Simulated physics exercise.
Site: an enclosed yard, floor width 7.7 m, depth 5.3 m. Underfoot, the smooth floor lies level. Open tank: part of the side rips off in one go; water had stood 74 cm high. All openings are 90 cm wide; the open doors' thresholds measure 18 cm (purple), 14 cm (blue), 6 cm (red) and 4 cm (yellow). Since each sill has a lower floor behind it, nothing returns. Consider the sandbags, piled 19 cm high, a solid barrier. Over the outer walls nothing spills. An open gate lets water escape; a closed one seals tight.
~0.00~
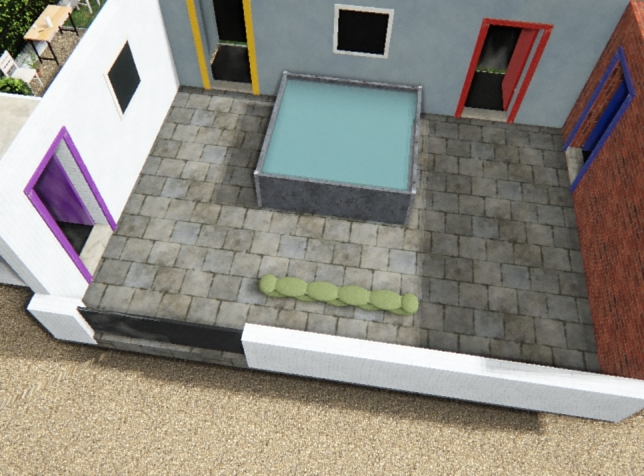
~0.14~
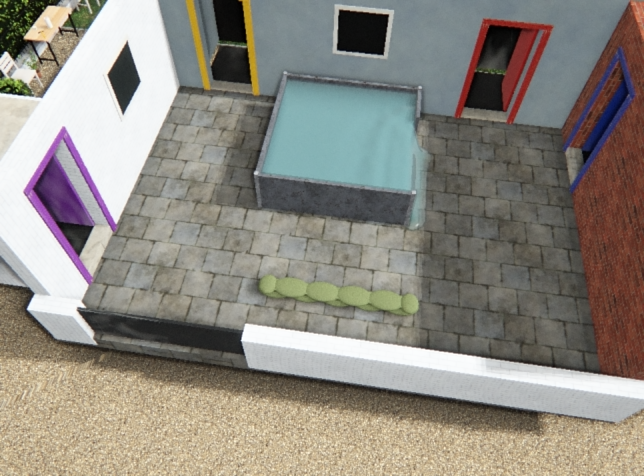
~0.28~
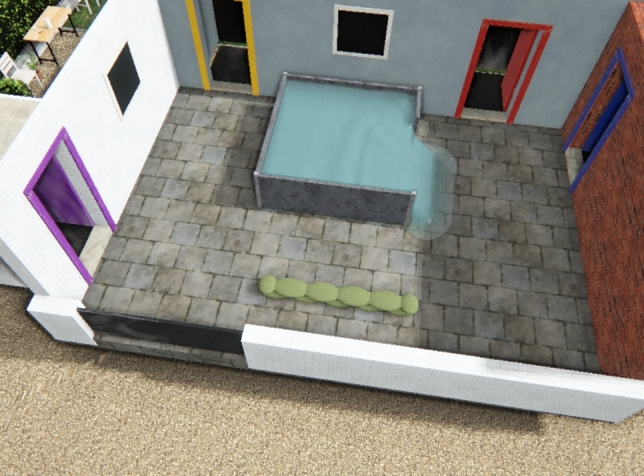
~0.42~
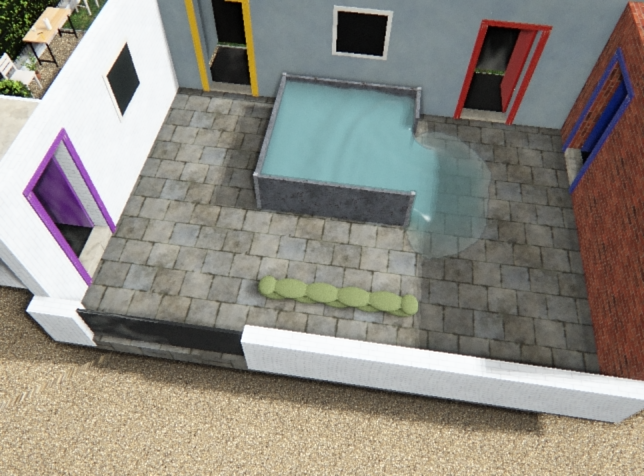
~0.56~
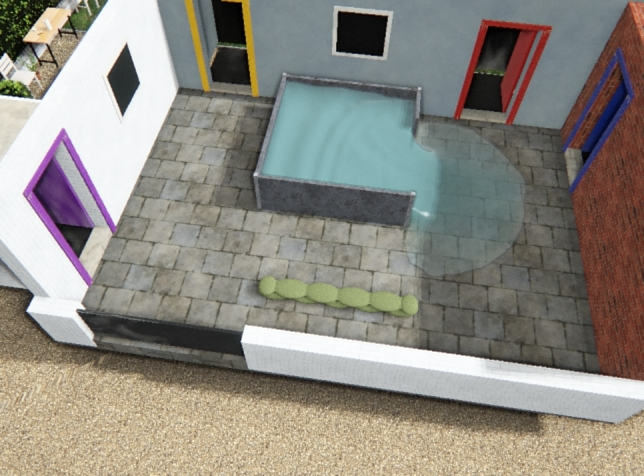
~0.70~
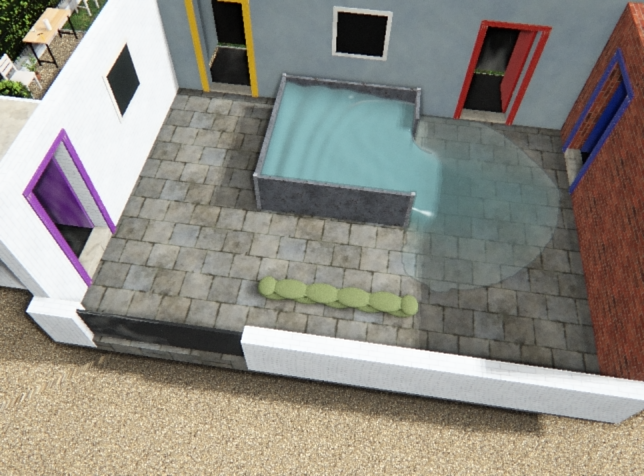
In a walled courtyard paved with grey stone, a square open tank stands full of still blue water, with a row of green sandbags in front of it. Part of its right side gives way and water pours out onto the paving, spreading rightward in a widening, rounded sheet towards the brick wall.
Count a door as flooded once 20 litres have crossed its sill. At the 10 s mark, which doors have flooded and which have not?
The purple door has not; the blue door has flooded; the red door has flooded; the yellow door has flooded.
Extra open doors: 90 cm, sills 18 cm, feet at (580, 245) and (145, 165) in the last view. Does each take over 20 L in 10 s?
So the first one exceeds it, while the second one doesn't reach it.
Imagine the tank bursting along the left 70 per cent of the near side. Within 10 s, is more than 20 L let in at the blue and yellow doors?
Compared with the limit, blue is lower and yellow is higher.
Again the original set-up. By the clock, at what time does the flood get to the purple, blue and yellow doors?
Door times: Purple 5.0 s / blue 0.8 s / yellow 5.0 s.
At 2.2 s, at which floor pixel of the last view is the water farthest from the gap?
(595, 396).
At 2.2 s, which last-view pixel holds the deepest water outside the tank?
Location: Approx. (595, 396).
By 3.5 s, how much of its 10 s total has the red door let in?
15 percent or so by then.
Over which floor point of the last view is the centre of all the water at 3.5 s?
Its balance point lies near (438, 209).
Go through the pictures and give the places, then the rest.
In the first frame, the open tank at (344, 131) is whole and still, 74 cm deep.
In the second frame, water pours out at (409, 173) and has run 1.0 m, to (410, 228); typically 9 cm deep outside, 74 cm at the open tank's back.
In the third frame, the front is at (437, 147), 1.1 m from the gap at (409, 176); 1.4 m2 of floor is under water; 74 cm left at the back of the open tank.
In the fourth frame, water pours out at (408, 178) and has run 1.6 m, to (468, 149); typically 11 cm deep outside, 74 cm at the open tank's back.
In the fifth frame, the front is at (519, 179), 2.1 m from the gap at (408, 178); 5.2 m2 of floor is under water; 74 cm left at the back of the open tank.
In the sixth frame, water pours out at (408, 179) and has run 2.6 m, to (553, 188); typically 6 cm deep outside, 68 cm at the open tank's back.
After 1.4 s water covers 35 % of the floor and is deepest (43 cm) near (568, 221); purple door not reached, blue door 24 cm at the sill, 34 L in, red door 9 cm at the sill, 1 L in, yellow door not reached.
After 2.2 s water covers 35 % of the floor and is deepest (63 cm) near (595, 396); purple door not reached, blue door 35 cm at the sill, 130 L in, red door 3 cm at the sill, 4 L in, yellow door not reached.
After 3.5 s water covers 45 % of the floor and is deepest (38 cm) near (593, 384); purple door not reached, blue door 27 cm at the sill, 283 L in, red door 13 cm at the sill, 24 L in, yellow door not reached.
After 6.0 s water covers 75 % of the floor and is deepest (27 cm) near (73, 321); purple door 18 cm at the sill, 1 L in, blue door 17 cm at the sill, 363 L in, red door 12 cm at the sill, 85 L in, yellow door 3 cm at the sill, 0 L in.
After 10.0 s water covers 95 % of the floor and is deepest (19 cm) near (300, 105); purple door 16 cm at the sill, 3 L in, blue door 12 cm at the sill, 370 L in, red door 10 cm at the sill, 143 L in, yellow door 12 cm at the sill, 43 L in.
